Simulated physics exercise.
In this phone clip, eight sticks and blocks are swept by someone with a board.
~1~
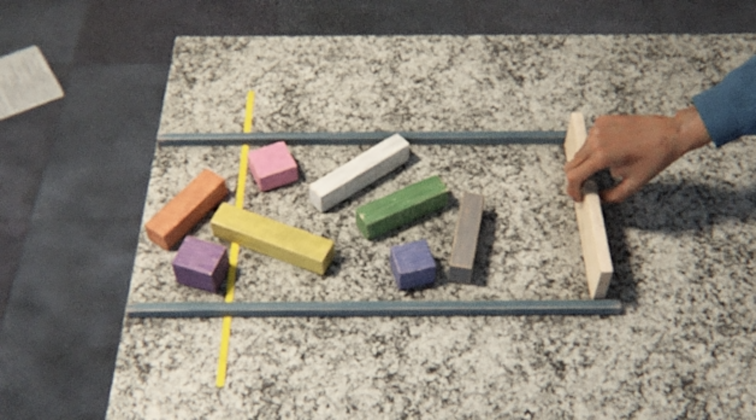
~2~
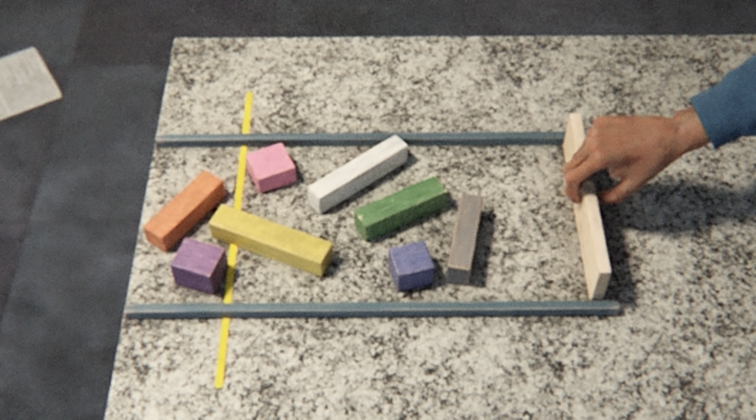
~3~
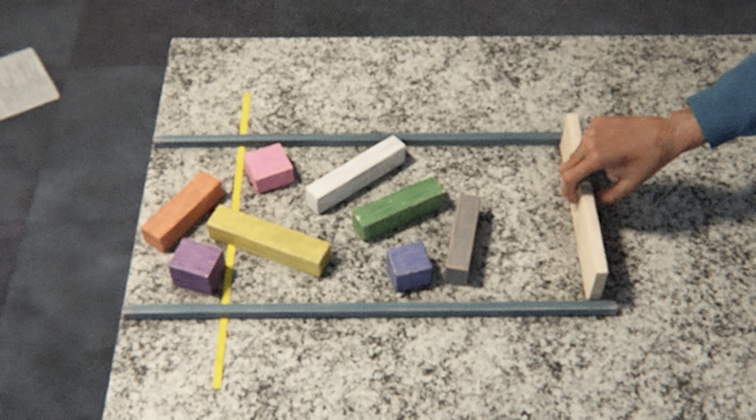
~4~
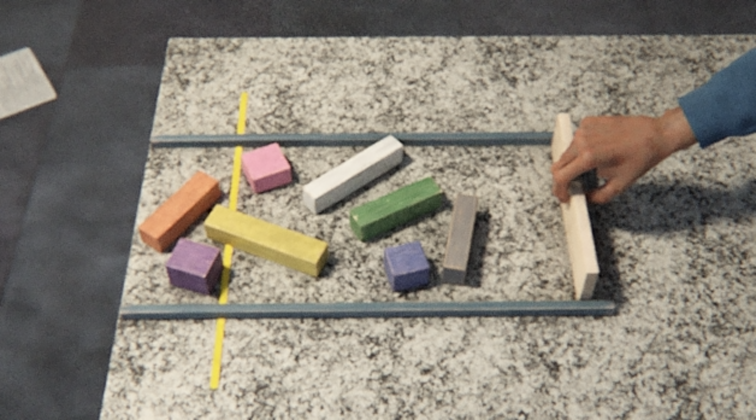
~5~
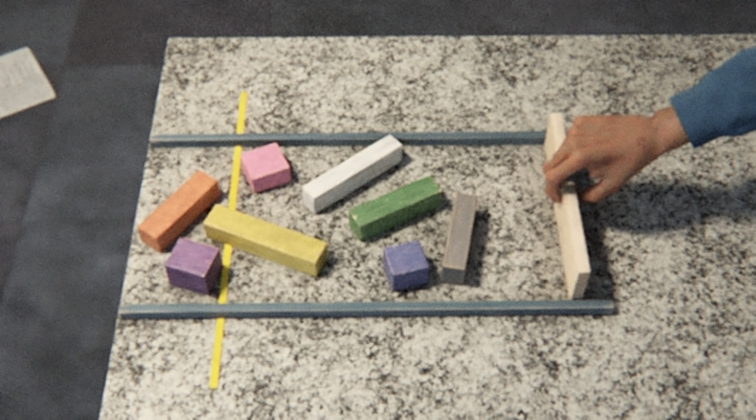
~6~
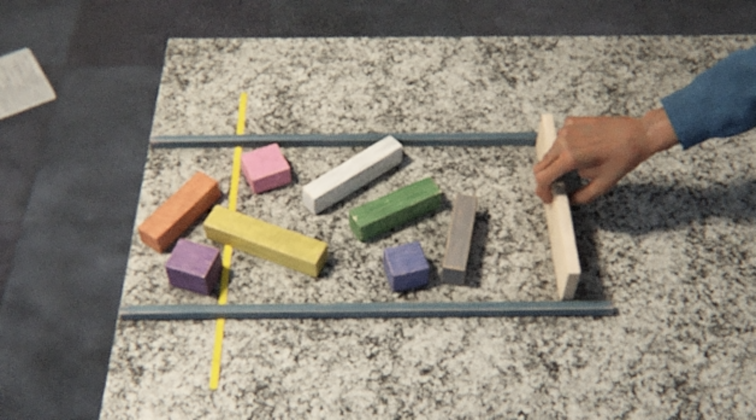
A hand slid a pale wooden board a short way left between two rails on a speckled countertop, while the colourful sticks and blocks scattered ahead of it stayed where they were, untouched.
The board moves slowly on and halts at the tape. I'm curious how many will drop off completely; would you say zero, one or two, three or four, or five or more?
I would say one or two.
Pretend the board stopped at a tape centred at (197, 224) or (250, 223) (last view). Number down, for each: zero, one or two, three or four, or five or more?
In that order: Either three or four; just one or two.
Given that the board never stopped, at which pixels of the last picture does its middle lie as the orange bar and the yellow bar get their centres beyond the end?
Estimated middle: (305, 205), and (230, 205) for the other.
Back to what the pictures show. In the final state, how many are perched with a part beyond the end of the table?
2.
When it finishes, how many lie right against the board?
That makes 3.
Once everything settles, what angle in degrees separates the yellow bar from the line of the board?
Around 35 degrees.
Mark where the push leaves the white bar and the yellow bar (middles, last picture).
The white bar stops around (195, 179); the yellow bar around (134, 222).
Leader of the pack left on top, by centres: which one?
The yellow bar.
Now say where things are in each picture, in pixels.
In the first picture, orange bar (187, 209); purple block (201, 264); pink block (273, 167); board (587, 203); tape (238, 221).
In the second picture, purple block (200, 266); grey bar (465, 238).
In the third picture, pink block (269, 168); blue block (409, 266).
In the fourth picture, orange bar (181, 211); board (574, 204).
In the fifth picture, purple block (194, 266); white bar (353, 174).
In the sixth picture, orange bar (180, 211); purple block (195, 267); pink block (266, 168); board (556, 204); tape (231, 223).
A little later, none off yet; orange bar at rest near (180, 211); purple block at rest near (195, 267); pink block at rest near (266, 168).
Next, none off yet; orange bar shifted a little near (155, 202); purple block at rest near (195, 267); pink block moving near (259, 167).
When it is over, the number that fall off is one or two; down, orange bar.
